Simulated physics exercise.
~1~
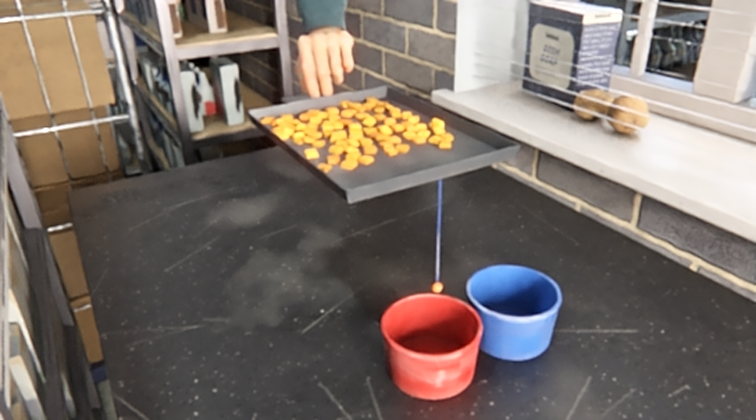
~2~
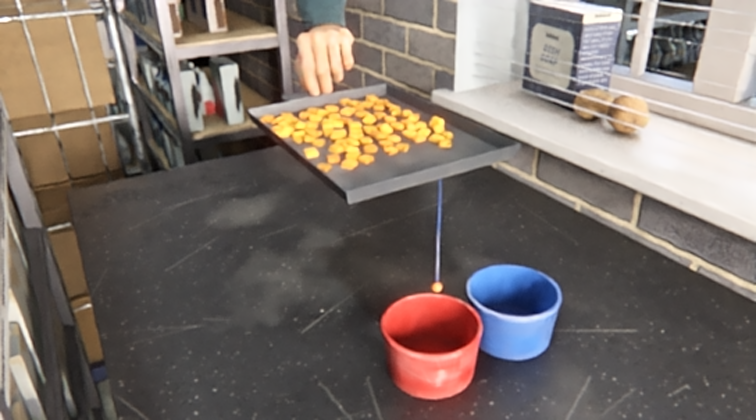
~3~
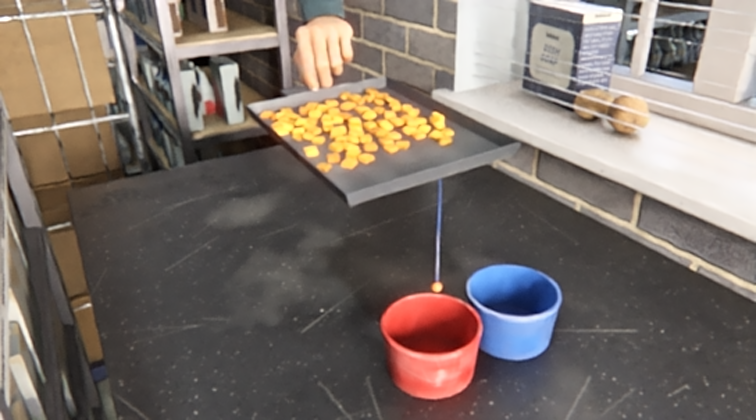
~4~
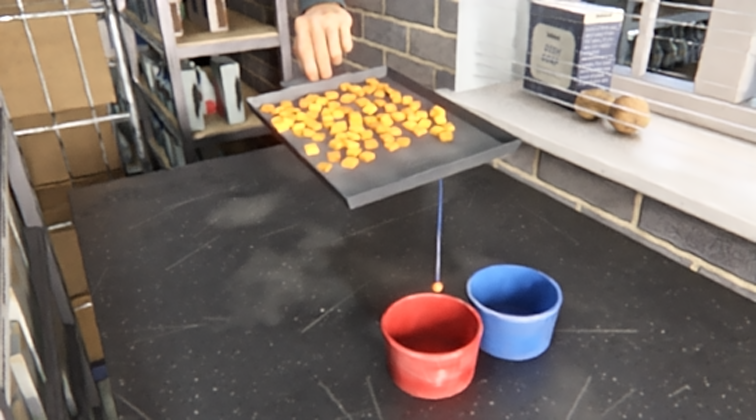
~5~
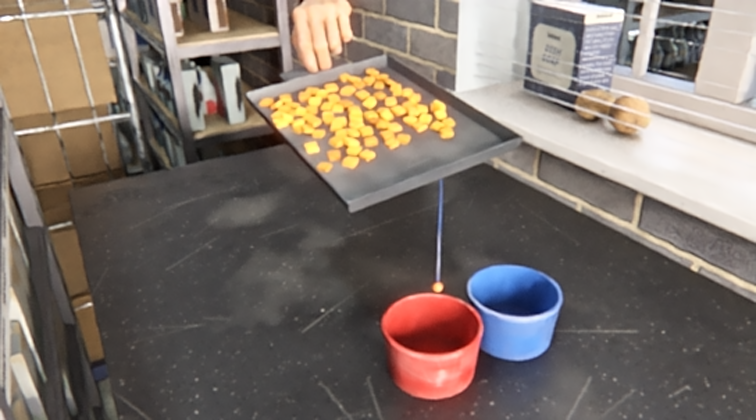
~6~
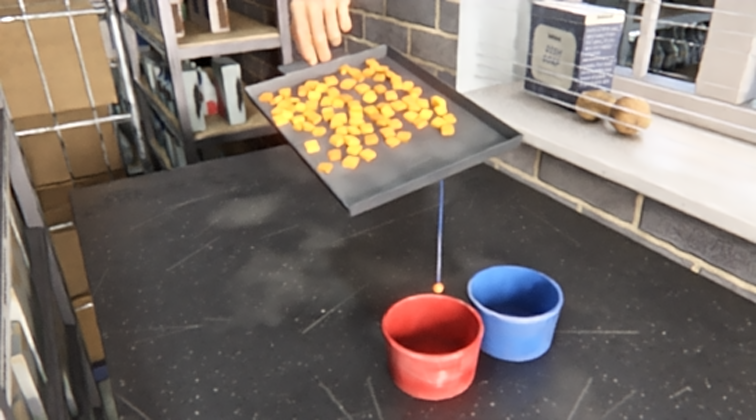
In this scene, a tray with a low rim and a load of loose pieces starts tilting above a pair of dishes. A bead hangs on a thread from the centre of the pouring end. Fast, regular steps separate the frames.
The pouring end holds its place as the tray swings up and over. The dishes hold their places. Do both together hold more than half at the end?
Result: Mostly missed.
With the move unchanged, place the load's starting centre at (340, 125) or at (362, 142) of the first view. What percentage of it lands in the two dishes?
Estimate: 10 % first, 10 % second.
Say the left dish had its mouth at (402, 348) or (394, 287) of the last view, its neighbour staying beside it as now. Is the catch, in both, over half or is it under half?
At place one the minor share; at place two the minor share.
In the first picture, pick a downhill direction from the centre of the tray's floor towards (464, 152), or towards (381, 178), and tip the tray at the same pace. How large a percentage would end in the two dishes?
First case about 60 percent; second case about 30 percent.
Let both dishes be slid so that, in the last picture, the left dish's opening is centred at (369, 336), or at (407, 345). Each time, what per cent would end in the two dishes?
First placement: 90 per cent; second placement: 20 per cent.
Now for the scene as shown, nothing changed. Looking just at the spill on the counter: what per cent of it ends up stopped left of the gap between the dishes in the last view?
Near 100 in a hundred.
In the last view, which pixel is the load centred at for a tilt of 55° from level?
The load's middle is around (351, 172).
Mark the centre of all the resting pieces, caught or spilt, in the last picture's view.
Around (362, 365).
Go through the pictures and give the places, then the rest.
In the first frame, corners of the pouring end at (348, 188) and (516, 145), level; middle of the load at (354, 127), small crackers; left dish at (460, 370); right dish at (543, 332); bead on its thread at (437, 287).
In the second frame, corners of the pouring end at (348, 189) and (516, 144), level; middle of the load at (354, 125).
In the third frame, corners of the pouring end at (348, 191) and (516, 142), tipped barely, lowest at the left corner; middle of the load at (354, 121).
In the fourth frame, corners of the pouring end at (349, 195) and (517, 139), tipped a little, lowest at the left corner; middle of the load at (354, 116).
In the fifth frame, corners of the pouring end at (350, 199) and (518, 136), tipped a little, lowest at the left corner; middle of the load at (354, 110).
In the sixth frame, corners of the pouring end at (350, 203) and (519, 134), tipped a little, lowest at the left corner; middle of the load at (354, 105); left dish at (461, 370); right dish at (544, 333).
Soon, tray tipped steeply; all on the tray.
A while on, tray tipped right over; about two thirds on the tray; a stray few in the left dish; a small part outside both; about a quarter in the air.
Towards the end, tray tipped past a quarter turn; about a quarter in the left dish; most outside both.
Finally, tray tipped past a quarter turn; about a quarter in the left dish; none in the right dish; most outside both.
